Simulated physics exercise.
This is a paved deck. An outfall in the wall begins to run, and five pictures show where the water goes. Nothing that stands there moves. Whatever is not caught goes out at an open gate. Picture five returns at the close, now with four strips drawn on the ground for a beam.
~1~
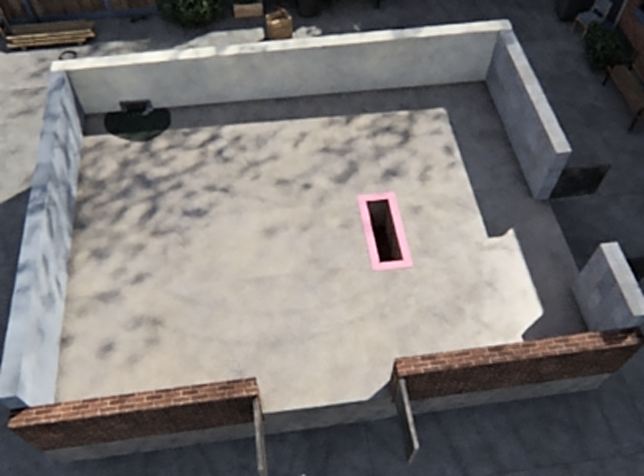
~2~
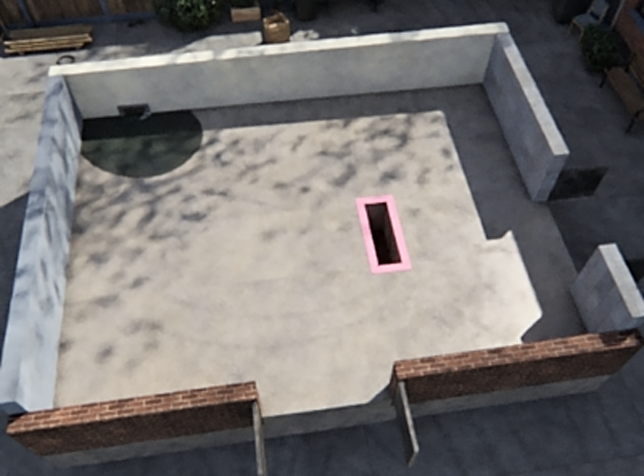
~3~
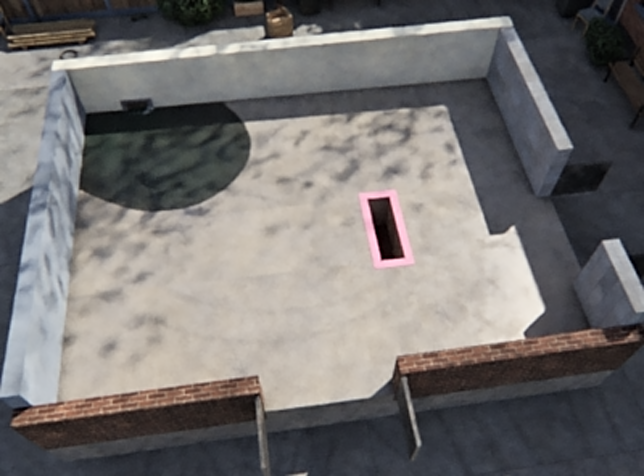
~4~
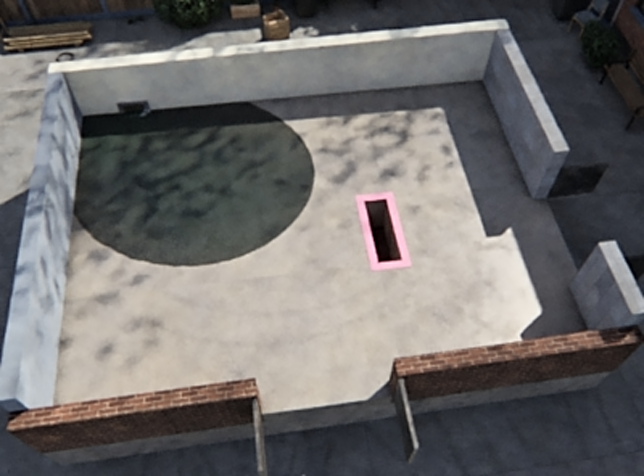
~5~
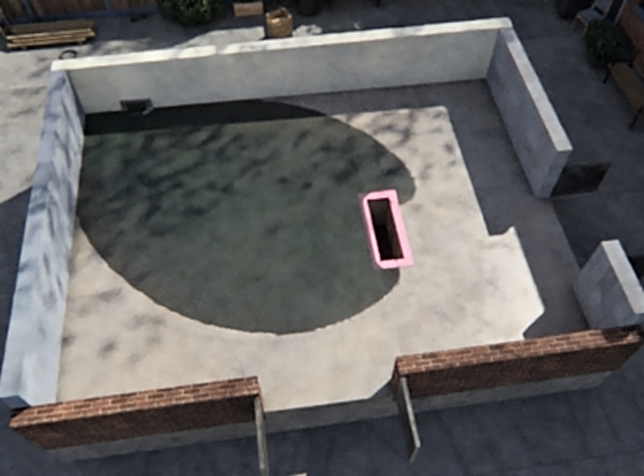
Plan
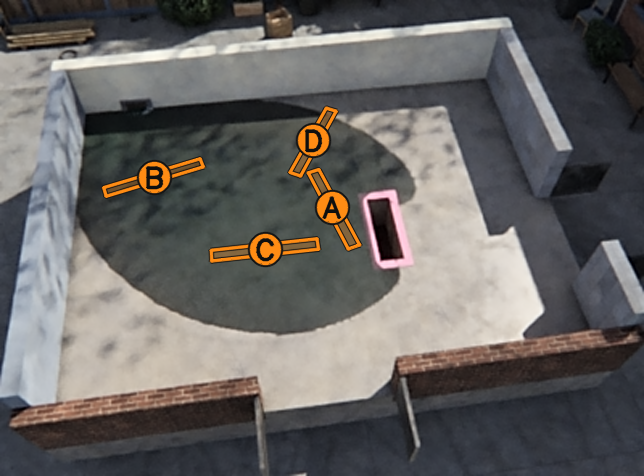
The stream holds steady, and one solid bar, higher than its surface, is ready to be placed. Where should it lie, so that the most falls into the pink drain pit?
I would pick place C.
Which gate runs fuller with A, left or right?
The right one.
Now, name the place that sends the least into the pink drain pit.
A.
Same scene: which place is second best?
D.
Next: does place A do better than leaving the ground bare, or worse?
Place A is worse.
On the marked copy, A from (313, 171) to (353, 246); B from (104, 191) to (201, 162); C from (211, 255) to (317, 243); D from (295, 174) to (331, 109).
For place A, about 7 % of the stream runs into the pink drain pit, about 92 % out by the gates.
For place B, about 26 % of the stream runs into the pink drain pit, about 70 % out by the gates.
For place C, about 53 % of the stream runs into the pink drain pit, about 45 % out by the gates.
For place D, about 35 % of the stream runs into the pink drain pit, about 63 % out by the gates.
